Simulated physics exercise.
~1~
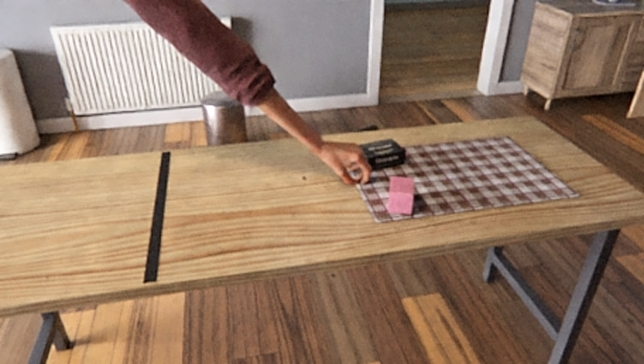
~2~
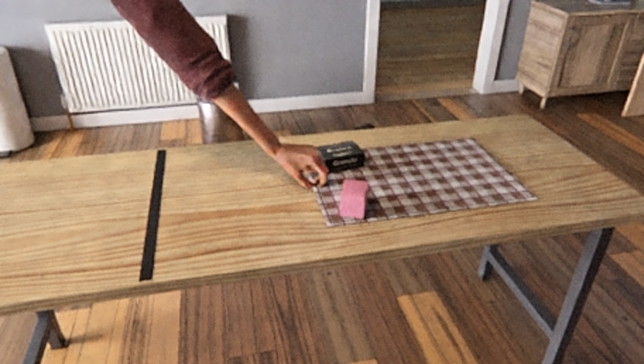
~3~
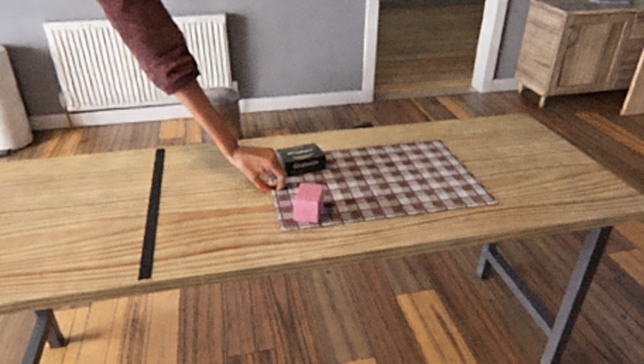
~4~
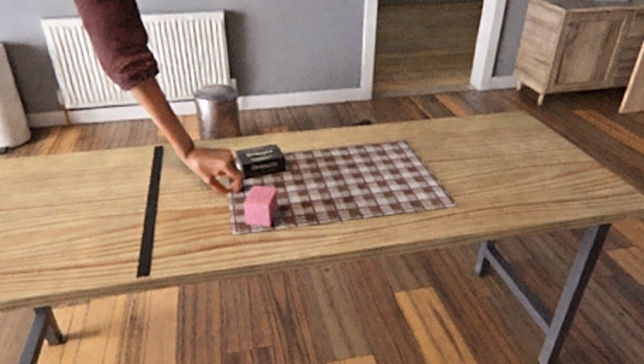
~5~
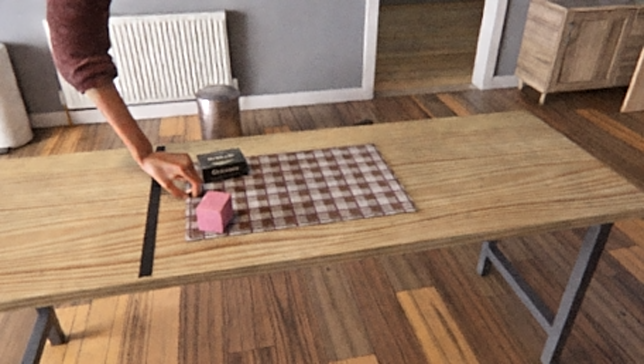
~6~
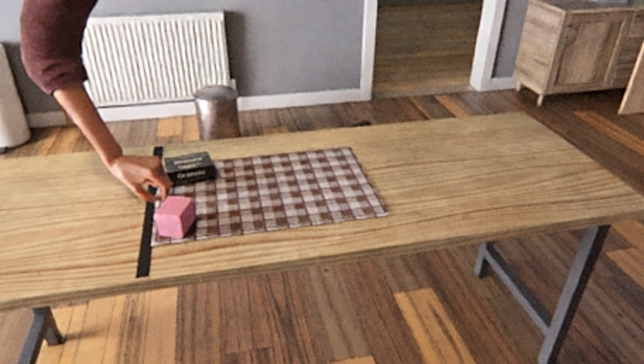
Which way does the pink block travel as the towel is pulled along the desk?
The pink block moves to the left, riding on the towel toward the dark tape.
At the start, a hand reaches in from the upper left and holds the near left edge of a brown checked tea towel on a wooden desk, with a pink block and a black packet resting on it. The hand draws the cloth steadily to the left, and both objects ride along with it. The towel slides across the desk toward a strip of dark tape that stays in place. Finally, the edge of the cloth arrives at the tape, with the pink block and the black packet both still on the towel.
